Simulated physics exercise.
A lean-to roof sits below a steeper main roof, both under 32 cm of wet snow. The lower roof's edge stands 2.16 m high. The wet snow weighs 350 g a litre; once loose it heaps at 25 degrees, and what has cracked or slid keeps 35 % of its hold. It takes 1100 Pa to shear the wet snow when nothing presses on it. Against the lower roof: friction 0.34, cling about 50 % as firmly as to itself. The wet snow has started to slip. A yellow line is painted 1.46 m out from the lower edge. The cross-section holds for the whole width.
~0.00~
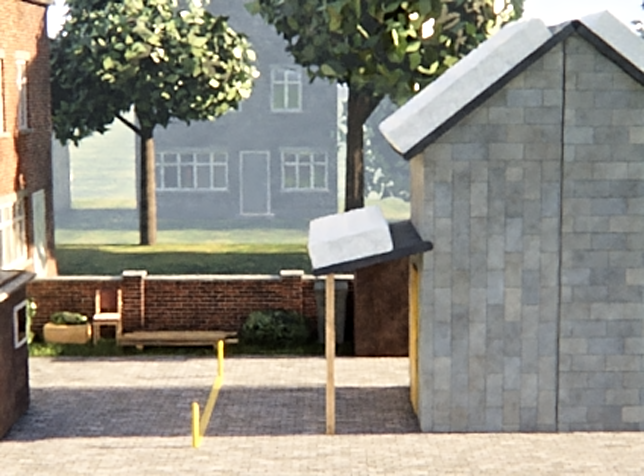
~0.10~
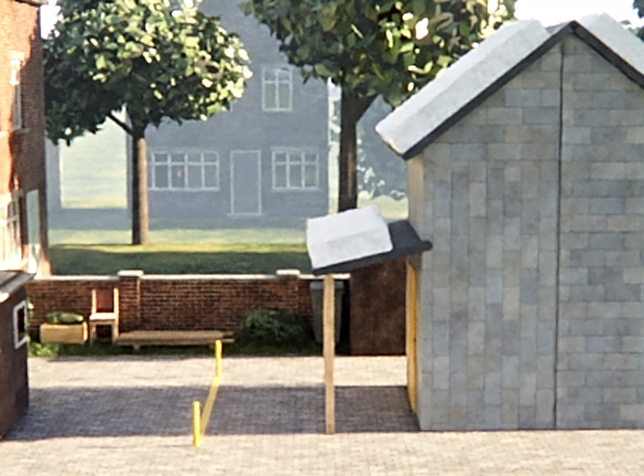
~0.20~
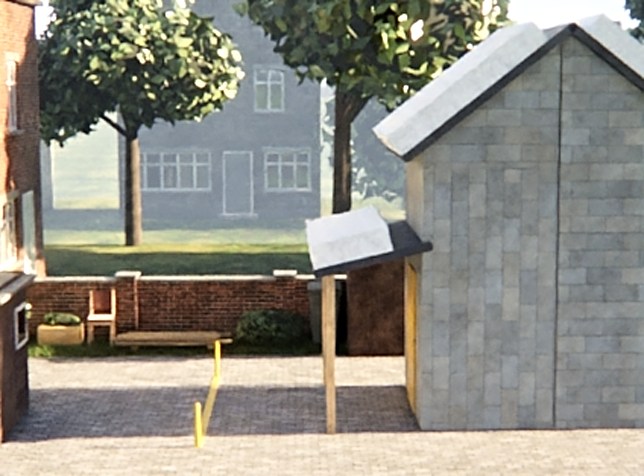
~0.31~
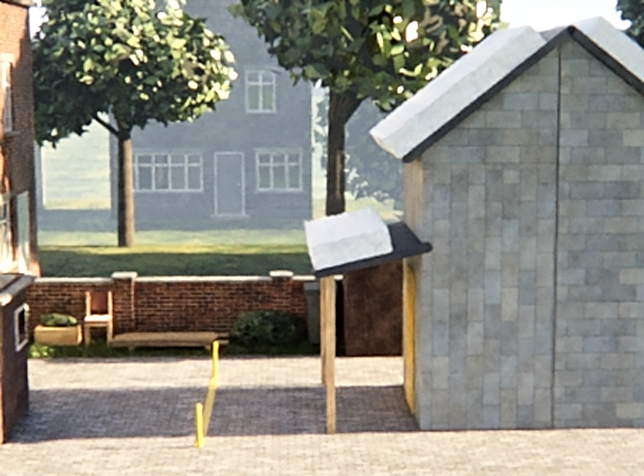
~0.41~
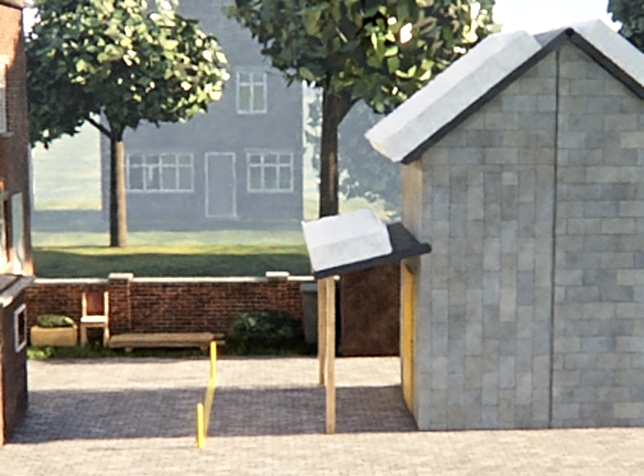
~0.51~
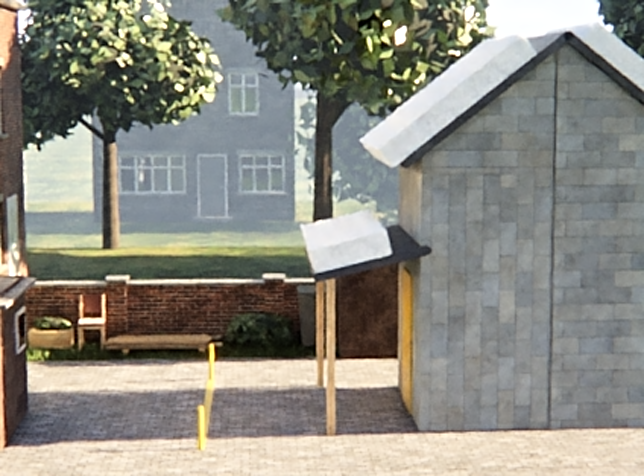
A paved yard beside a grey block building is seen from the side, with a low brick wall, leafy trees and a hazy grey house behind. White snow covers the dark pitched roof at right and the small post-supported lean-to roof below its left side, while a yellow line marks the paving. The upper left snow slides slightly down in one piece, poking past the eave, as the camera drifts gently left; the lower snow stays put.
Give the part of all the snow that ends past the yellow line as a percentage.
Expect roughly 18 %.
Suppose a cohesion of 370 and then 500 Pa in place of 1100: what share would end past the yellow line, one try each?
In that order: 45 %, 40 %.
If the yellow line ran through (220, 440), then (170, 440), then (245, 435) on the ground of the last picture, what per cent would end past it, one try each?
In turn about 30 %, 8 %, 35 %.
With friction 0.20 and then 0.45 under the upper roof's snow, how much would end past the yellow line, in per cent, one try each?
In turn about 50 %, 30 %.
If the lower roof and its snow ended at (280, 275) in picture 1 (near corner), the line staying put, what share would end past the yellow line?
Then about 10 %.
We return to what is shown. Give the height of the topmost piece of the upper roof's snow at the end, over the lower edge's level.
Some 0.7 m.
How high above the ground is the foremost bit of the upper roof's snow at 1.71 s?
Some 2.6 m.
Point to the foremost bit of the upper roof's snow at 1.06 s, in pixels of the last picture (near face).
Near (343, 226).
By 1.06 s, none is below the lower edge and 0 % is past the line.
By 1.71 s, none is below the lower edge and 0 % is past the line.
By 2.35 s, 24 % is below the lower edge and 0 % is past the line.
By 3.00 s, 58 % is below the lower edge and 16 % is past the line.
By 4.00 s, at the end, 59 % is below the lower edge and 18 % is past the line.
